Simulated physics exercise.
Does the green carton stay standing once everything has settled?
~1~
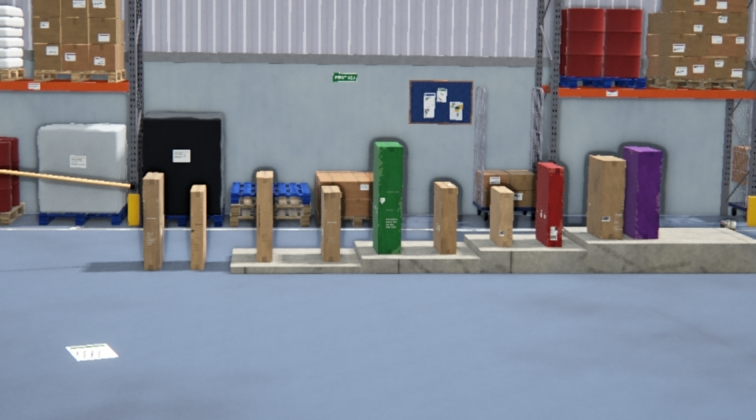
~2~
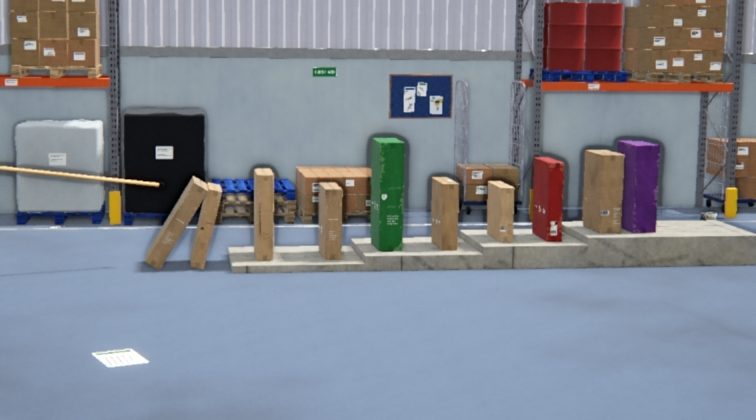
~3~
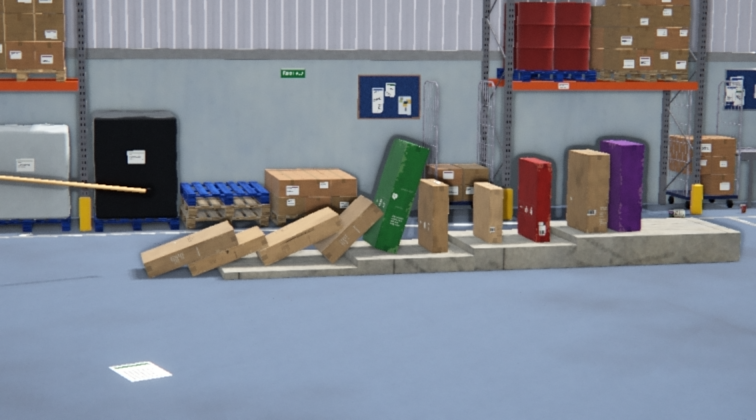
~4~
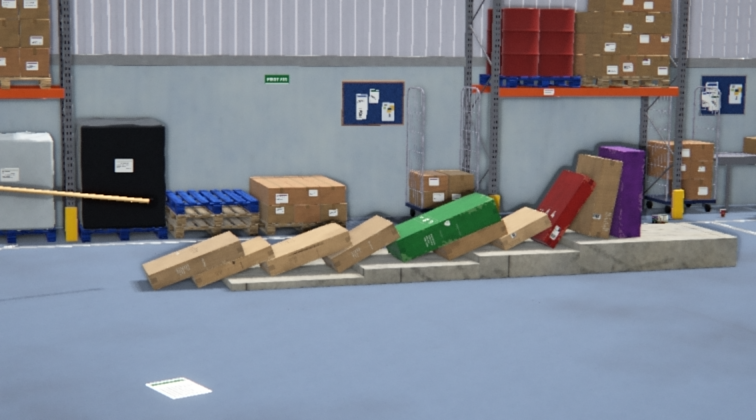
No, the green carton tips over to the right and ends up down among the other toppled cartons.
We see a row of upright cartons on low steps in a warehouse, a pole at the left, as the leftmost carton tips right and the others topple in turn, including the green one. The red carton ends leaning toward a tan one, with the purple carton still upright.
